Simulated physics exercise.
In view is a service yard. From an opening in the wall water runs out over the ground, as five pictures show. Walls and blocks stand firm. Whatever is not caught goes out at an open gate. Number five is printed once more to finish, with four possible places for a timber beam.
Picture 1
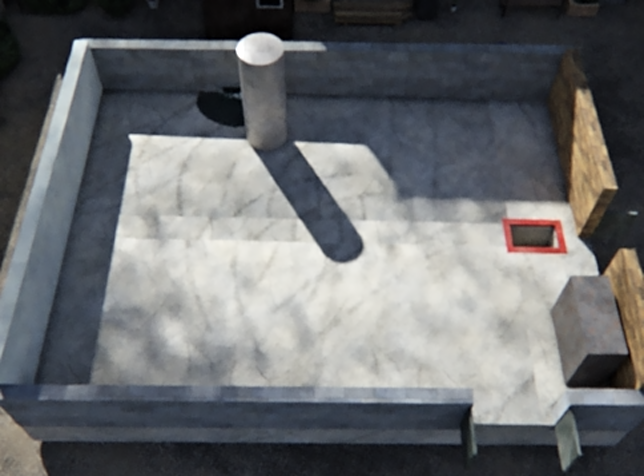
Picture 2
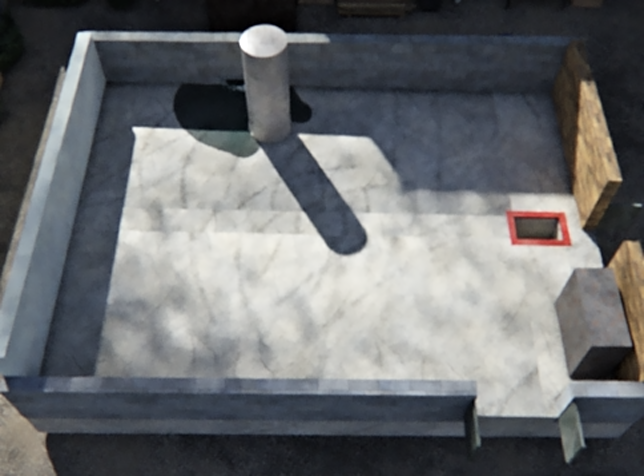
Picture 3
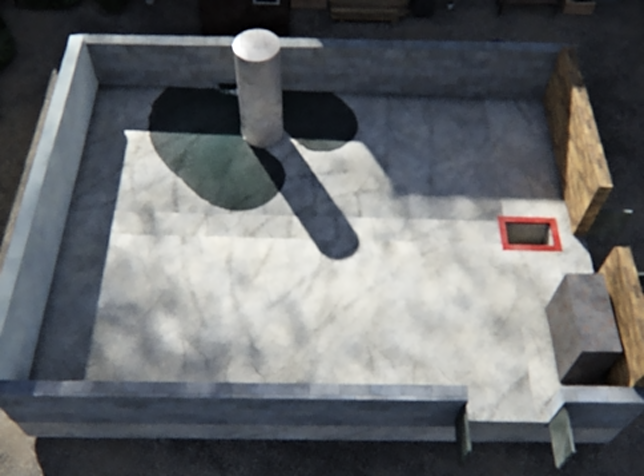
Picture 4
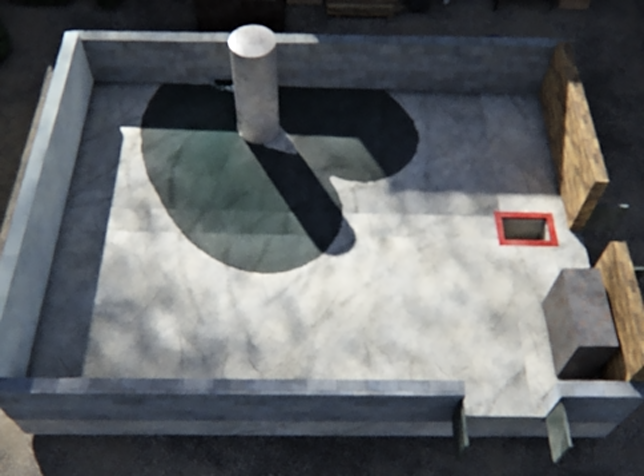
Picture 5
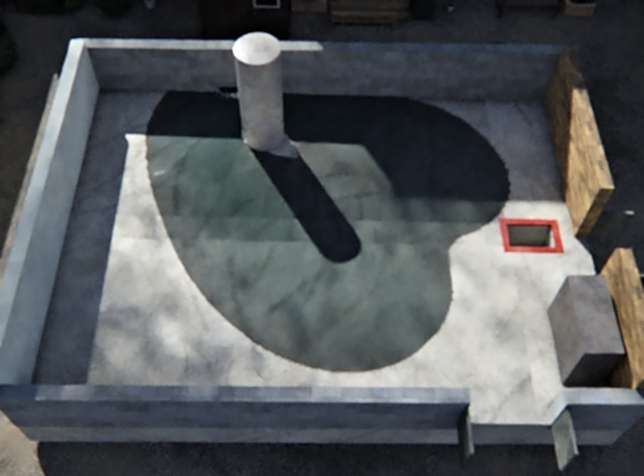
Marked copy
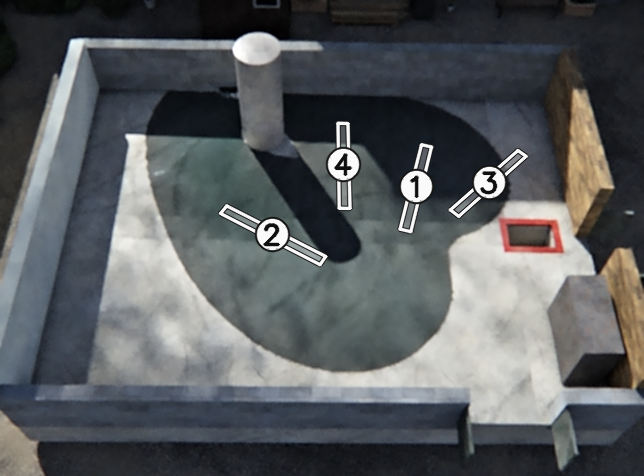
Dark, greenish water spreads across the pale floor of a walled service yard, seen from high above at an angle. A light grey column stands near the back wall, with a red-rimmed drain and a grey block to the right beside brown wall sections. From a small patch behind the column, the water widens around it, then forward and right, the drain still dry, while the view shifts slightly.
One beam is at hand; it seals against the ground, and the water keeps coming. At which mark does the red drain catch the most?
I would pick spot 2.
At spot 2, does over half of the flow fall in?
No.
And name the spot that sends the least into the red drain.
1.
In white, 1 from (405, 230) to (426, 145); 2 from (223, 209) to (322, 260); 3 from (454, 213) to (522, 153); 4 from (344, 208) to (342, 123).
With 1, about 8 % of the stream goes into the red drain, about 92 % out by the gates.
With 2, about 21 % of the stream goes into the red drain, about 79 % out by the gates.
With 3, about 12 % of the stream goes into the red drain, about 88 % out by the gates.
With 4, about 11 % of the stream goes into the red drain, about 89 % out by the gates.
